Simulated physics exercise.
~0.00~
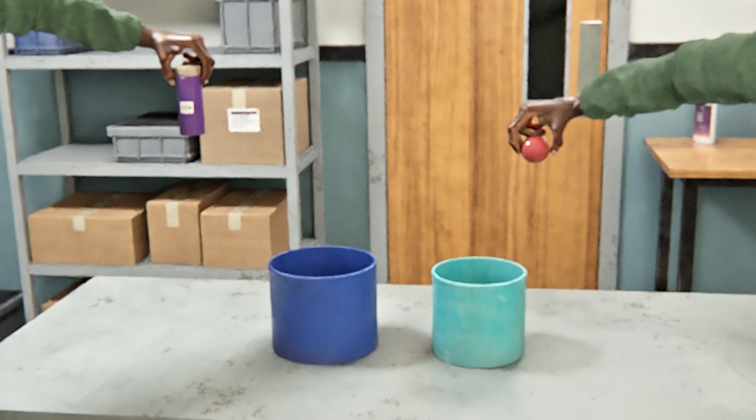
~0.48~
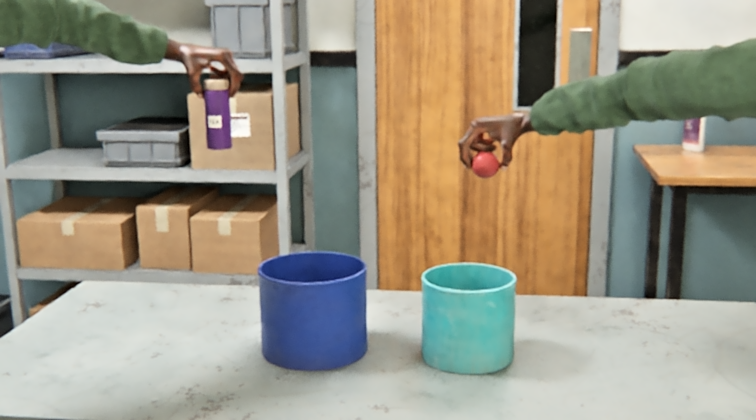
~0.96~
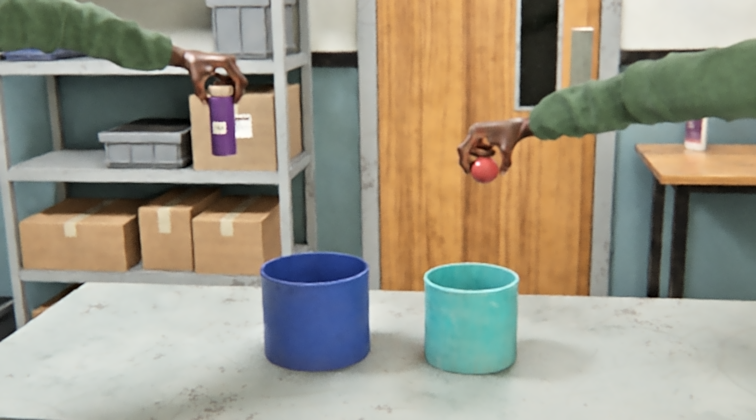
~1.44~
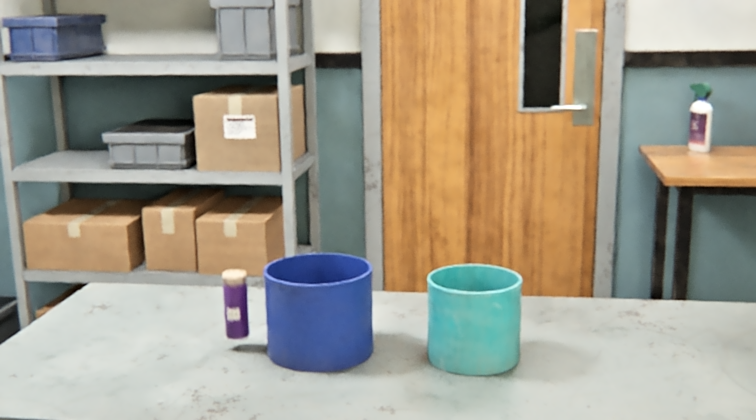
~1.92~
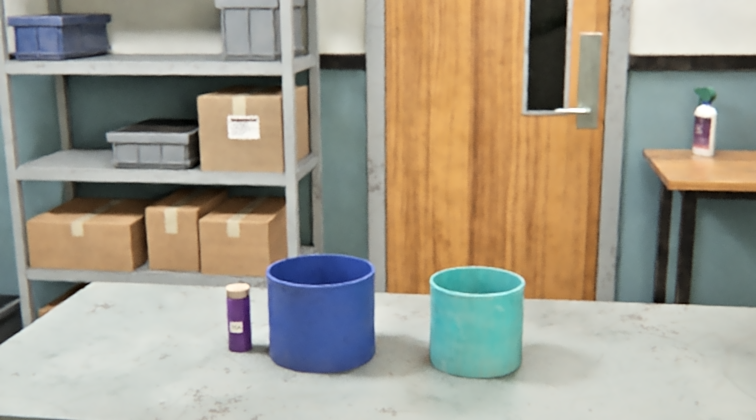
A red tomato and a purple shaker were held by two hands above a blue pot and a turquoise bin, then released; the tomato dropped into the bin, while the shaker missed the pot and ended upright on the table beside it.
